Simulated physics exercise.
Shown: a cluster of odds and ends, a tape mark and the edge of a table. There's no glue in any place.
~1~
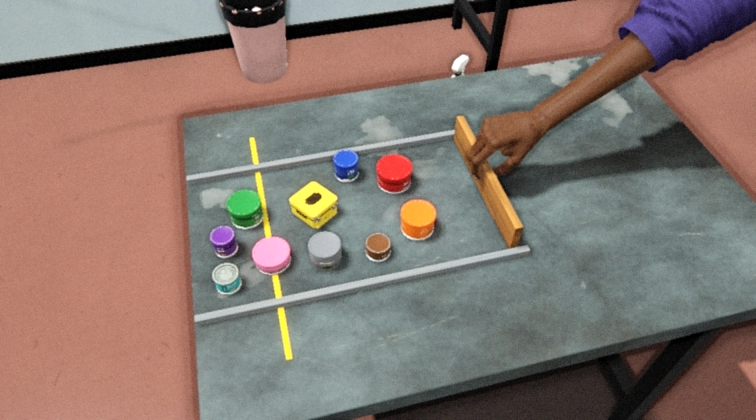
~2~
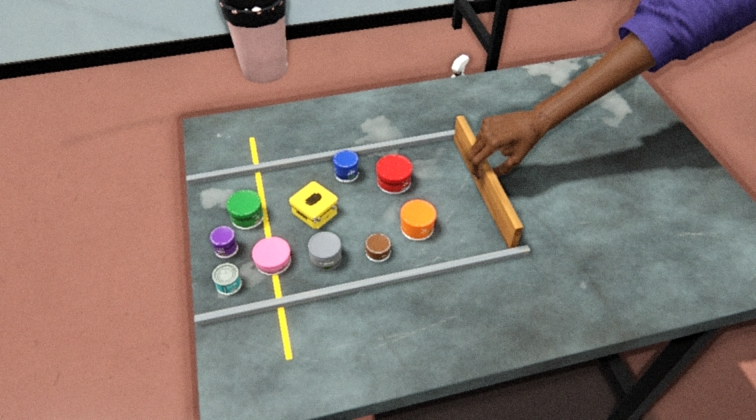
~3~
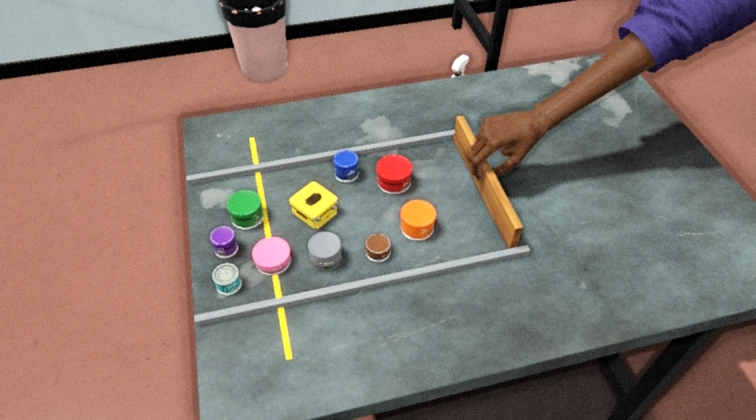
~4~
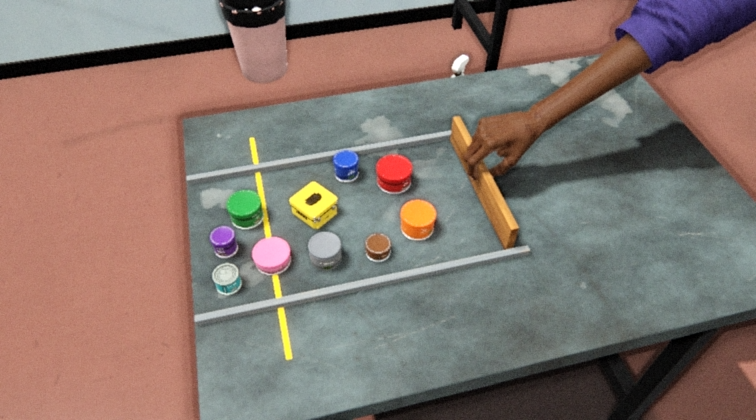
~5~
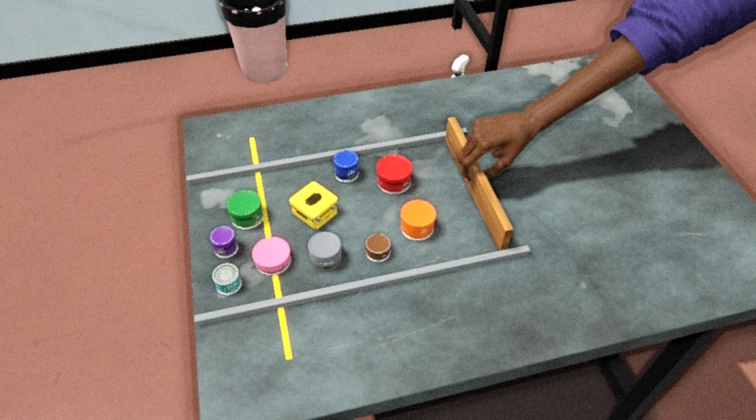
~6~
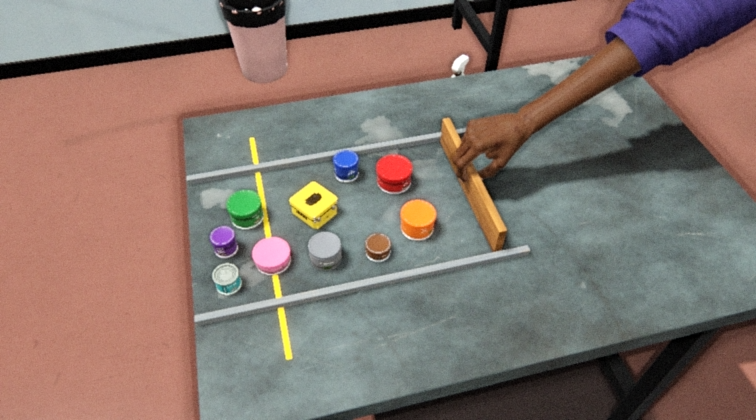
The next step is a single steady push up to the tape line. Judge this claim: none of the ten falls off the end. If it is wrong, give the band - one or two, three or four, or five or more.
Not one tumbles.
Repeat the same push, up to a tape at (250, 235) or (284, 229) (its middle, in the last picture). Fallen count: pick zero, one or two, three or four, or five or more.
The first spot would give just one or two falling and the second none.
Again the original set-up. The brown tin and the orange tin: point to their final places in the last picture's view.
Result: One about (263, 286), other about (253, 256).
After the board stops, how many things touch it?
Contact count: 4.
Early on, none off yet; turquoise tin at rest near (227, 280); purple tin at rest near (224, 242); green tin at rest near (246, 210).
Finally, the number that fall off is zero.
